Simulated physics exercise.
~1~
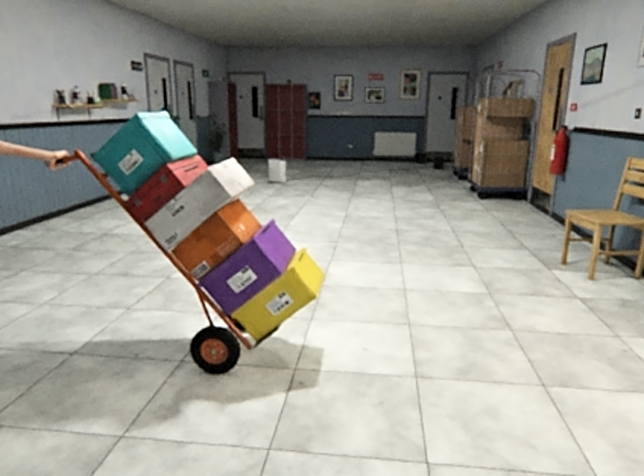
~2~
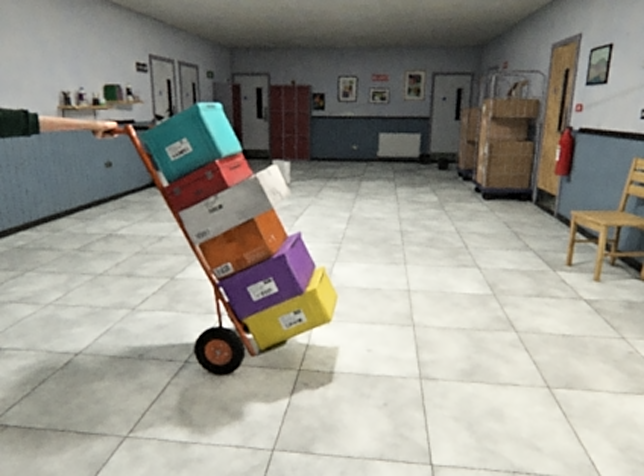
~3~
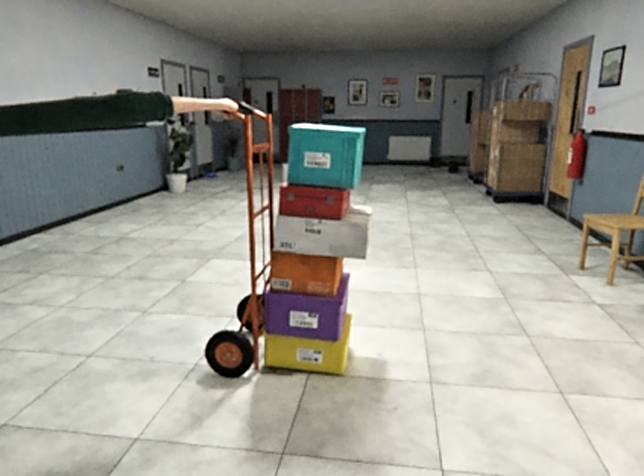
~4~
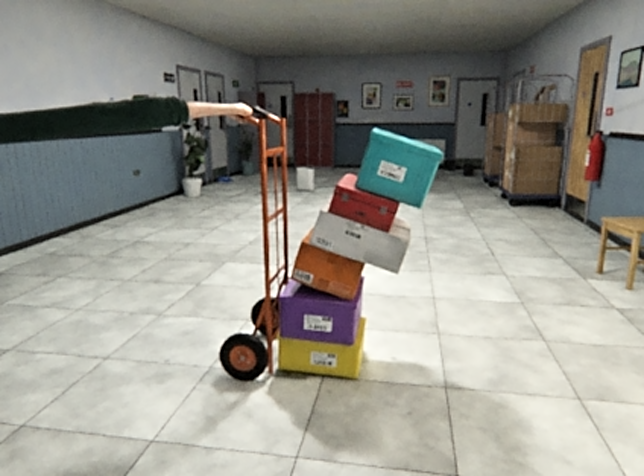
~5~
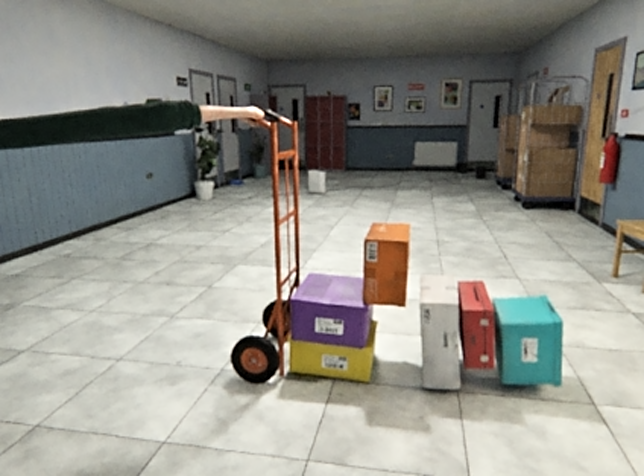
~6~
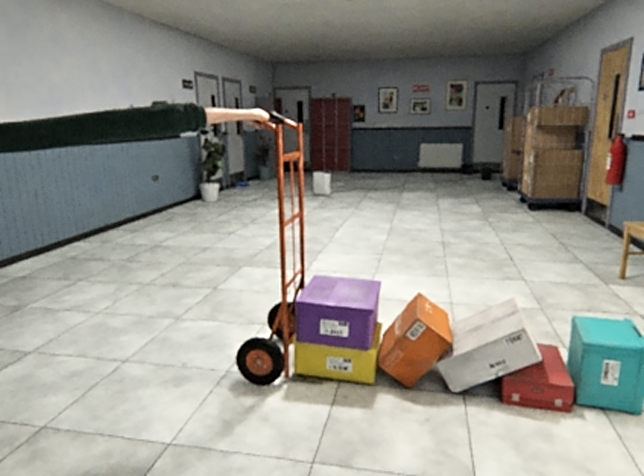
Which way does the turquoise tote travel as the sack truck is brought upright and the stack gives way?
The turquoise tote moves to the right, ending up on the floor at the far end of the fallen boxes.
